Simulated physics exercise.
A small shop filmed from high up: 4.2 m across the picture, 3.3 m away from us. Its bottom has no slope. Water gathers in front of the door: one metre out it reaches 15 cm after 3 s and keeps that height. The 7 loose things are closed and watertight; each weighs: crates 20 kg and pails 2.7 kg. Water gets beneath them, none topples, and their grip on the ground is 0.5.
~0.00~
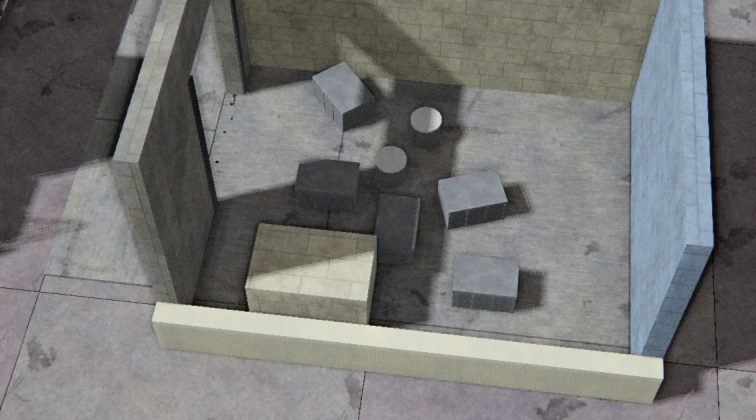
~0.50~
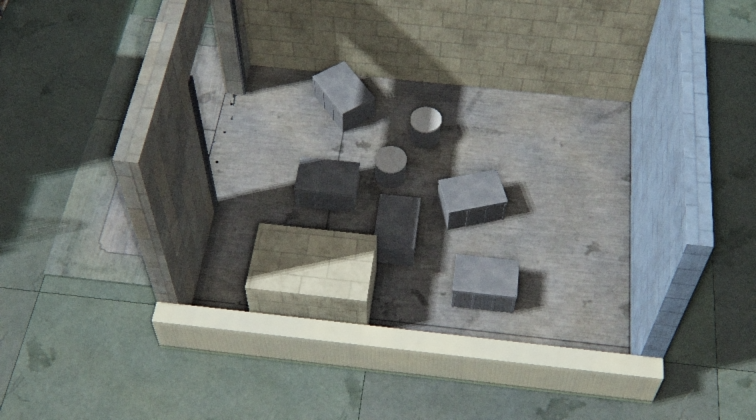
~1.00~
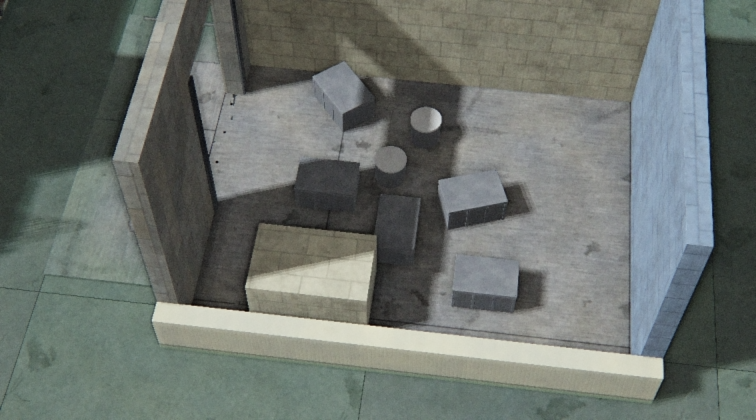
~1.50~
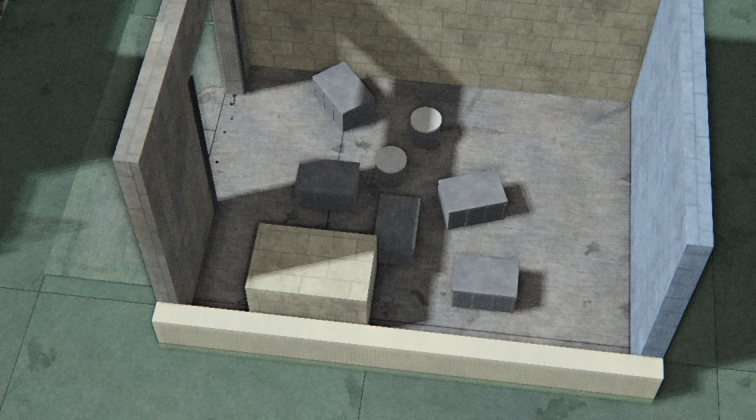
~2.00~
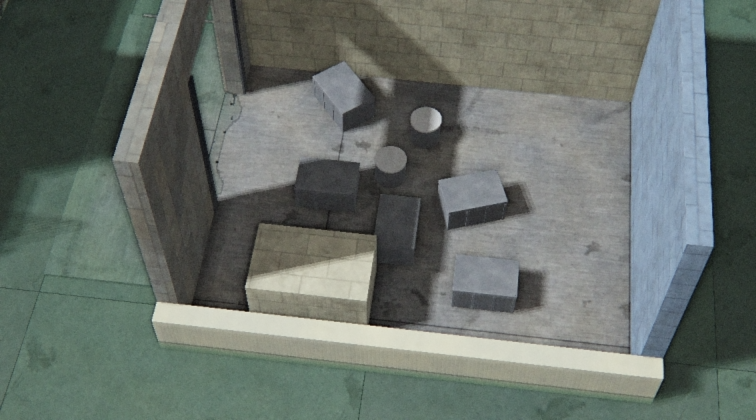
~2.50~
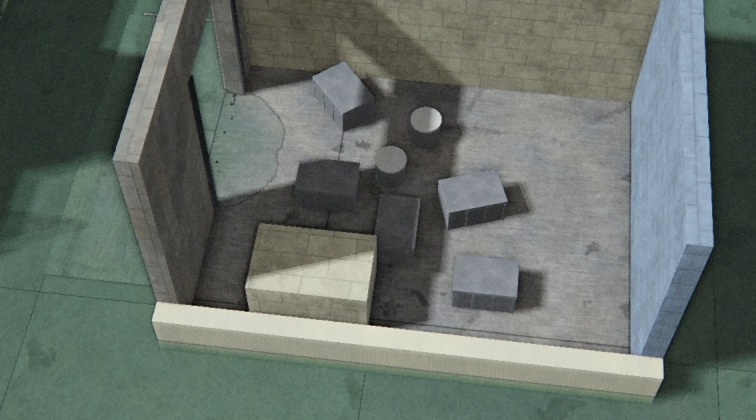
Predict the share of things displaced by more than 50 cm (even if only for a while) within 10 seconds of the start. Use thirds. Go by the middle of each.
That comes to between one and two thirds.
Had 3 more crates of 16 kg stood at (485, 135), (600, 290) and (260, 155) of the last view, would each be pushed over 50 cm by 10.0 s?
In turn: Over, short of it, past it.
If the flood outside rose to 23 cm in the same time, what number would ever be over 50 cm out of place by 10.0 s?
Then 6.
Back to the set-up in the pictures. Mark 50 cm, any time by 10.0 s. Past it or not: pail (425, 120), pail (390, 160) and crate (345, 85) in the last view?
In that order: More, past it, past it.
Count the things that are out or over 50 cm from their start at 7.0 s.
By then 3.
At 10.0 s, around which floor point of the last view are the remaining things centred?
Around (515, 201).
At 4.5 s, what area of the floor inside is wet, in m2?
Some 5.0 m2.
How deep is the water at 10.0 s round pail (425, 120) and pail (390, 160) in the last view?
About 10 and 9 cm.
After 3.5 s 0 of 7 are over 50 cm from their spots; 0 afloat.
After 4.5 s 0 of 7 are over 50 cm from their spots; 0 afloat.
After 7.0 s 3 of 7 are over 50 cm from their spots; 2 afloat.
After 10.0 s 4 of 7 are over 50 cm from their spots, and 4 have been at some point; 4 afloat.
